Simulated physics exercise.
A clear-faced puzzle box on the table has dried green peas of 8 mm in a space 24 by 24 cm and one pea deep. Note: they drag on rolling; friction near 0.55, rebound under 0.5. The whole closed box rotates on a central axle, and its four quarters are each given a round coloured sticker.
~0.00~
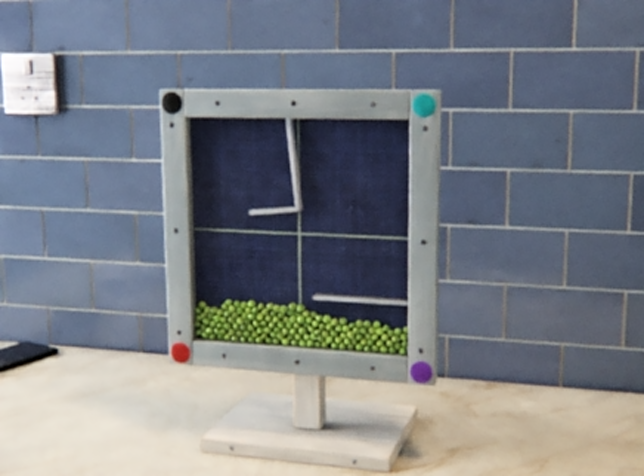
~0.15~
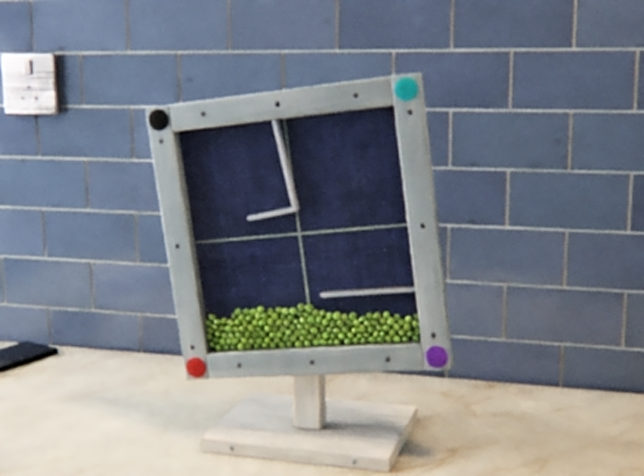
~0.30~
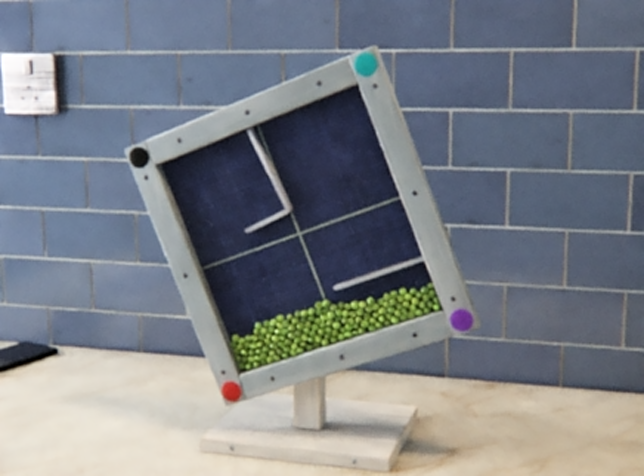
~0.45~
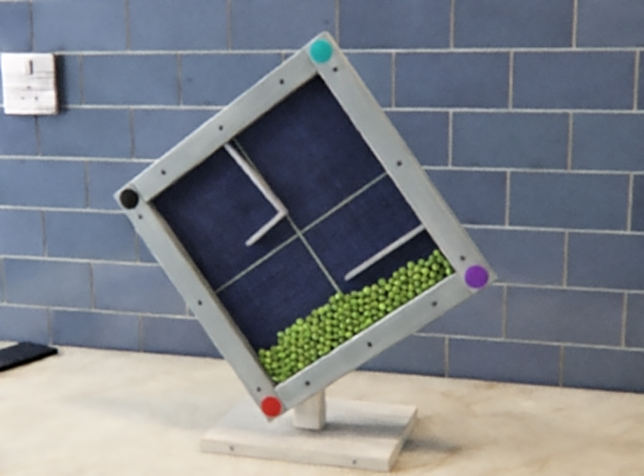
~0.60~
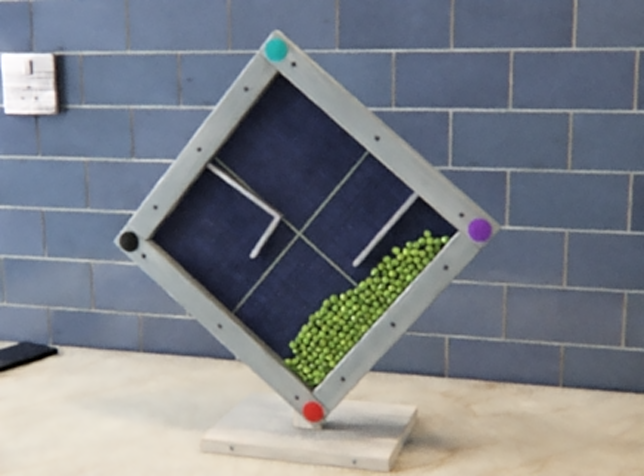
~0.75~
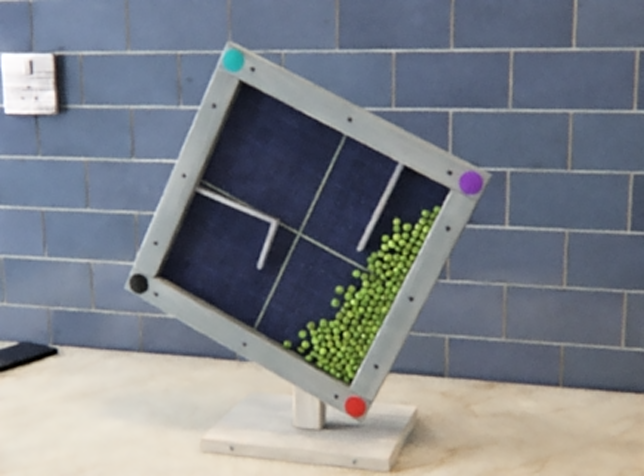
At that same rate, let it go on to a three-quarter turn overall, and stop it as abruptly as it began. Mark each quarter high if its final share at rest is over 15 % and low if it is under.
Turquoise quarter: Low; red quarter: Low; purple quarter: Low; black quarter: High.
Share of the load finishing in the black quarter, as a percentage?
About 90 in a hundred end up there.
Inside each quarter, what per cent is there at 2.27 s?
Turquoise quarter: 0; red quarter: 5; purple quarter: 0; black quarter: 95.
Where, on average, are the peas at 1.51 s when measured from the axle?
Some 5 cm right and 9 cm below.
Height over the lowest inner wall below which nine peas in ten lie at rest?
Height: Approx. 21 cm.
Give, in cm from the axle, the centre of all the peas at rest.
Some 7 cm right and 4 cm above.
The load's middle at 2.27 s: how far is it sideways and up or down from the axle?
9 cm right, 3 cm below.
By 1.51 s it has turned 136°, the peas' middle is 5 cm right of and 9 cm below the axle; by quarter, red 30 %, black 70 %.
By 2.27 s it has turned 209°, the peas' middle is 9 cm right of and 3 cm below the axle; by quarter, red 5 %, black 95 %.
Settled by 3.9 s, turquoise 5 %, red 0 %, purple 5 %, black 90 %.
